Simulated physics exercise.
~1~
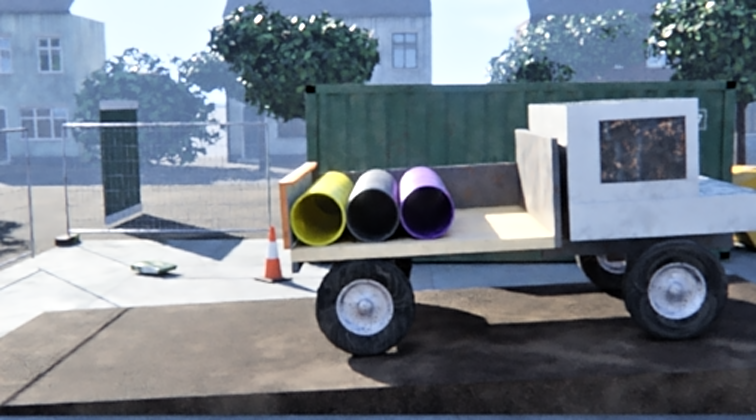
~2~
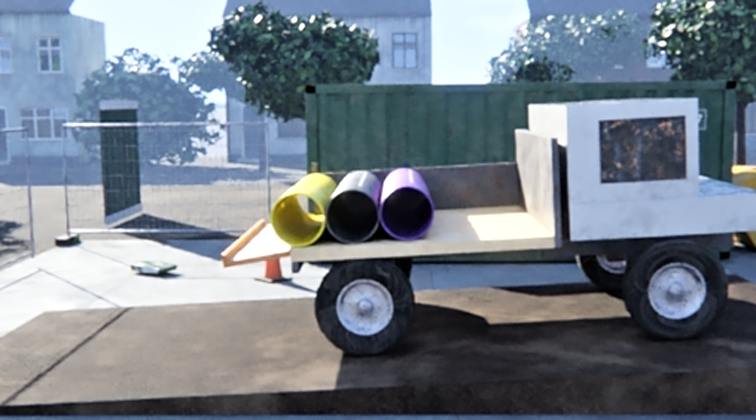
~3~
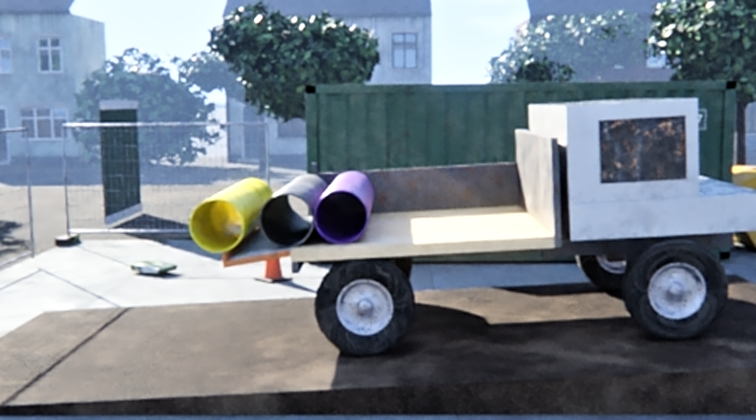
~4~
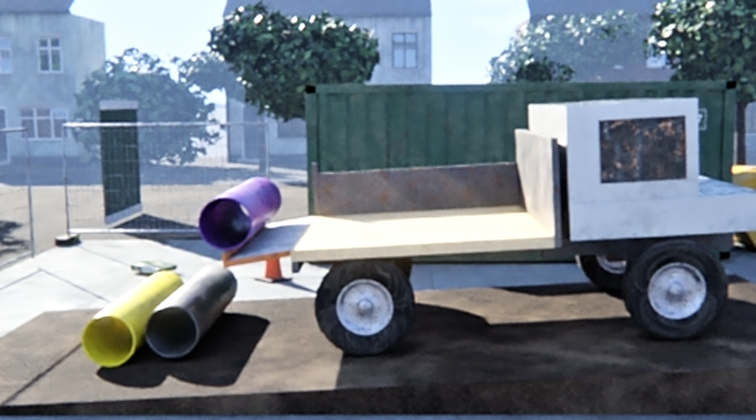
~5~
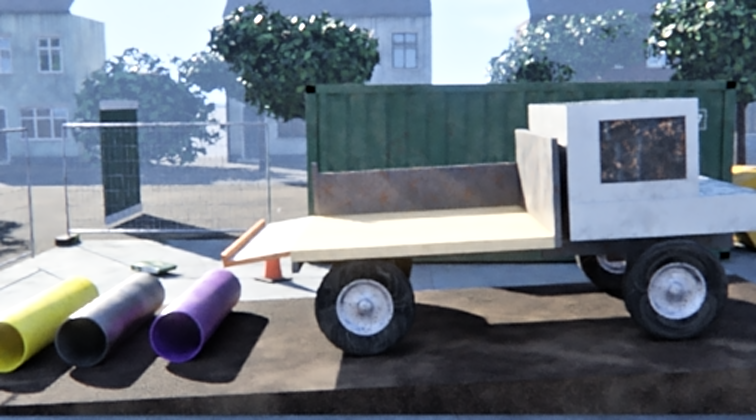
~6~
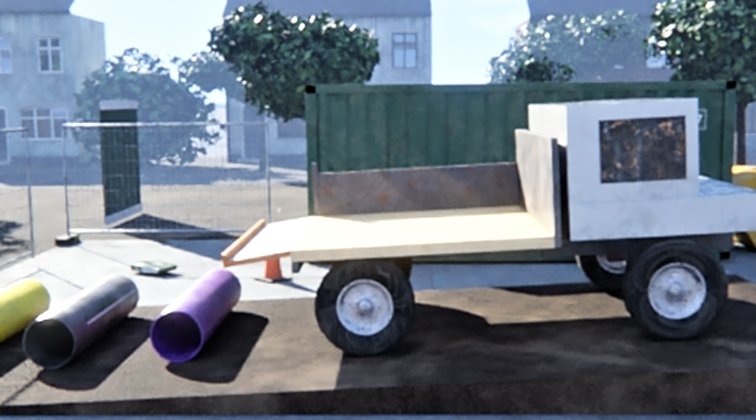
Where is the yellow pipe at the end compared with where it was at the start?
At the start it sits on the truck bed beside the raised tailgate. By the end it is on the ground at the far left, partly out of view.
